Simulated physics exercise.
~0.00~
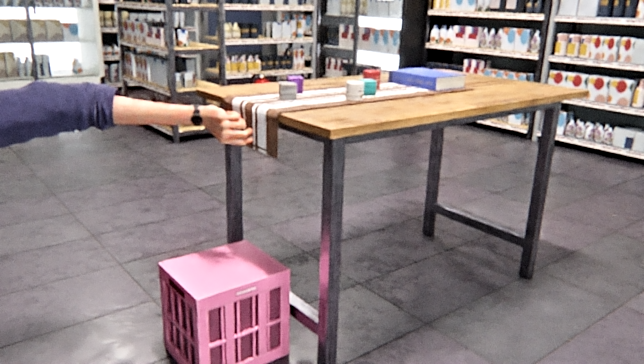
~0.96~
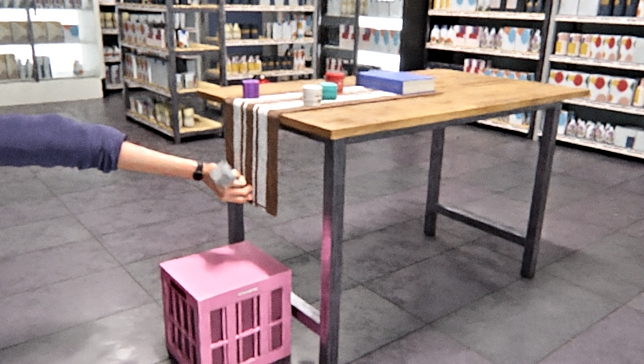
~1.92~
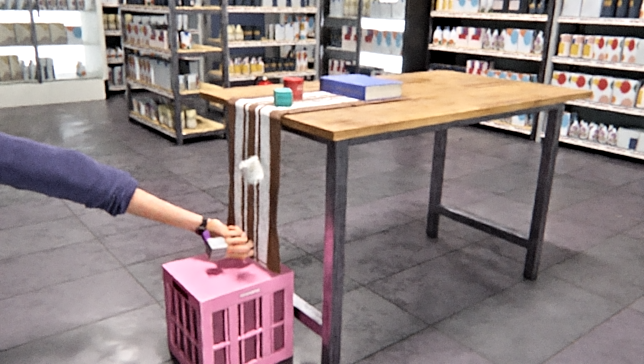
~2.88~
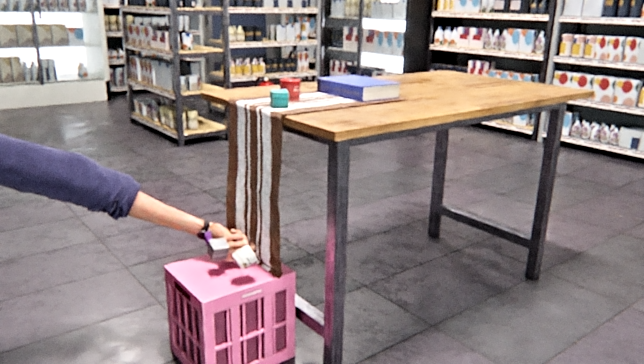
Hand drawing a striped brown tablecloth down to a pink crate, grey, purple and white items falling while others stay on the table.
